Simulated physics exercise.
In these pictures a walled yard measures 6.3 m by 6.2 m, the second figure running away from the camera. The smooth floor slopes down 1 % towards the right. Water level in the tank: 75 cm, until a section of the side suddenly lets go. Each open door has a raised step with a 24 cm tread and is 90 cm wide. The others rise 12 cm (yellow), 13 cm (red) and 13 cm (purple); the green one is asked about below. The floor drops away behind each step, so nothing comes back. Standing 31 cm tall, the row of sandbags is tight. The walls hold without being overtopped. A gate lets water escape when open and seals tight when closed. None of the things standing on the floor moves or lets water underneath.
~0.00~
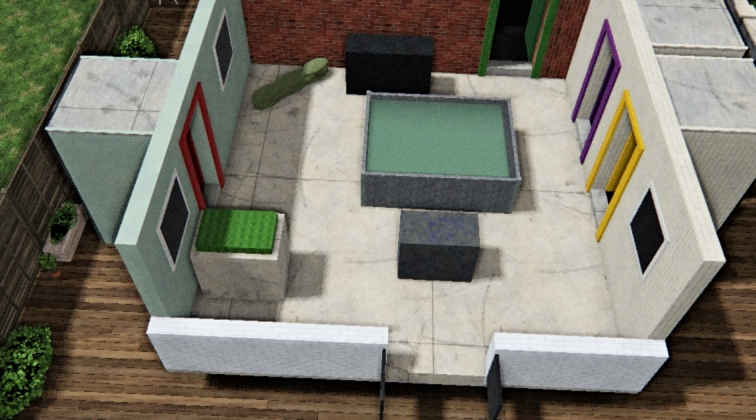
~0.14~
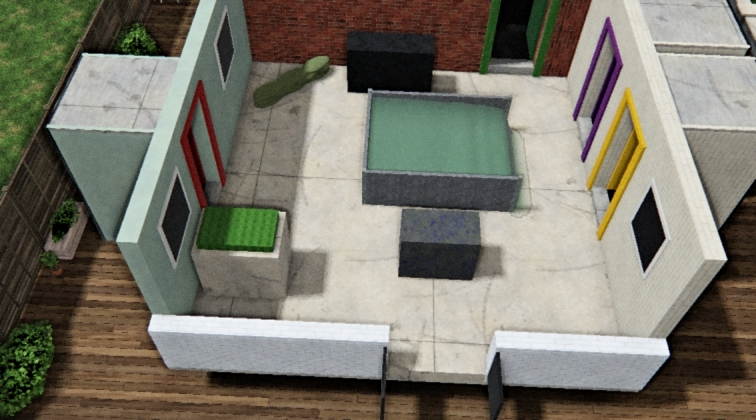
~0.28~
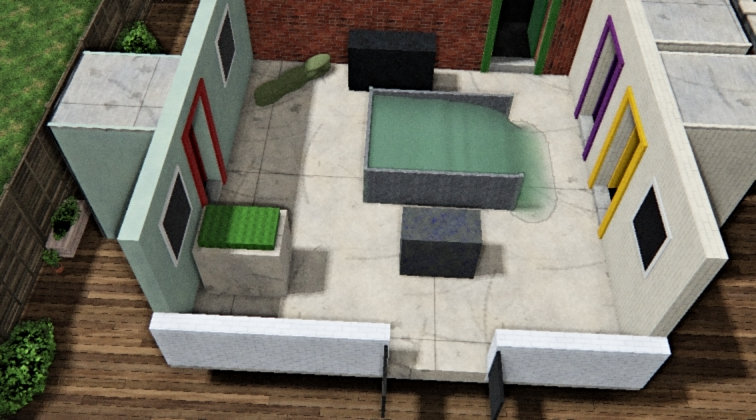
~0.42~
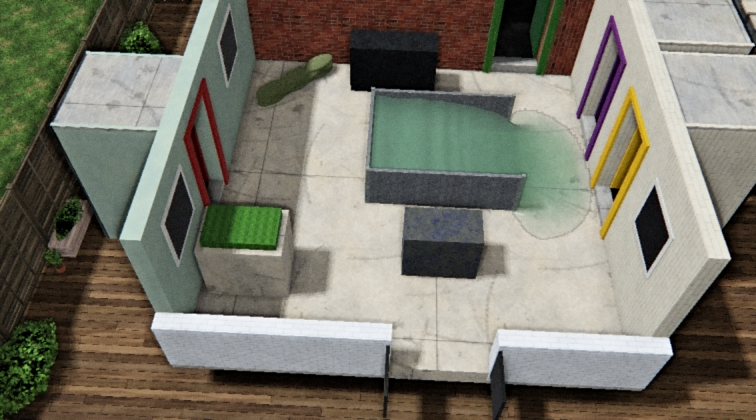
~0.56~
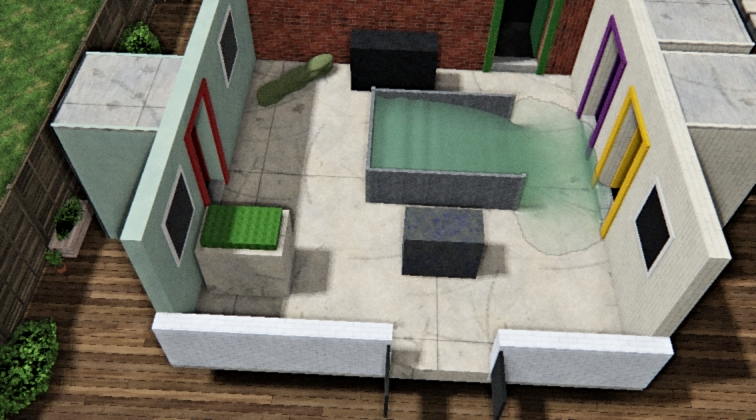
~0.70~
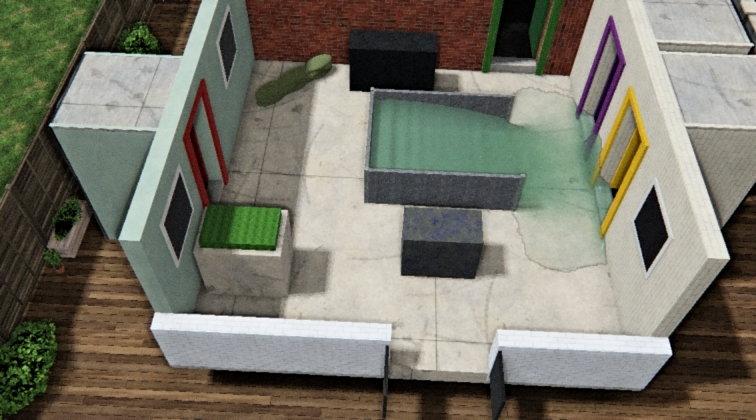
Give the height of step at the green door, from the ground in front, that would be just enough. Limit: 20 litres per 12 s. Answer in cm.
Close to 17 cm.
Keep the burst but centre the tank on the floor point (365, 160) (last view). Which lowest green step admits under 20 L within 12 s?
You'd need some 14.0 cm.
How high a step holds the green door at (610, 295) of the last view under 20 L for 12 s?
Around 9.0 cm would do it.
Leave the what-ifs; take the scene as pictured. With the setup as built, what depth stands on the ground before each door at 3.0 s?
Centimetres: Green = 21, yellow = 27, red = 0, purple = 27.
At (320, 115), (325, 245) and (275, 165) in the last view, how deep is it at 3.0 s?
Respectively 0 cm, 0 cm and 0 cm.
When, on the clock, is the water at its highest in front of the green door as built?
It peaks at about 3.0 s.
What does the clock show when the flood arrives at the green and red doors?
Green 1.6 s, red 6.5 s.
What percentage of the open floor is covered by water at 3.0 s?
Wet: Close to 40 %.
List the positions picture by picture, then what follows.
Still water, 75 cm deep, in the tank at (439, 138); the green door at (517, 35) is dry, in the first frame.
The front is at (527, 204), 0.3 m from the gap at (507, 160); 0.5 m2 of floor is wet, 75 cm left at the back, in the second frame.
Water pours out at (508, 159) and has run 0.7 m, to (552, 195); about 14 cm deep outside, 75 cm at the back, in the third frame.
The front is at (586, 197), 1.3 m from the gap at (510, 160); 3.0 m2 of floor is wet, 75 cm left at the back, in the fourth frame.
The front is at (607, 198), 1.6 m from the gap at (510, 160); 4.4 m2 of floor is wet, 70 cm left at the back, in the fifth frame.
The gap is at (509, 160), the front 1.7 m out at (591, 116); the back of the tank holds 63 cm; 0.8 m in a straight line remain to the green door at (521, 32), in the sixth frame.
After 1.4 s water covers 20 % of the floor, deepest (53 cm) near (580, 173); it has not reached the green door.
After 3.0 s water covers 40 % of the floor, deepest (38 cm) near (562, 78); 21 cm at the green door, 2 litres in over its 20 cm step.
After 12.0 s water covers 95 % of the floor, deepest (11 cm) near (589, 277); 6 cm at the green door, 8 litres in over its 20 cm step.
At the green door as built, the water arrived by 1.7 s and peaked near 21 cm at 3.0 s.
Run again over the same 12 s with other heights there, 33 litres in over 14.5 cm, 9 litres over 19.5 cm. The limit of 20 litres is kept from about 17 cm up.
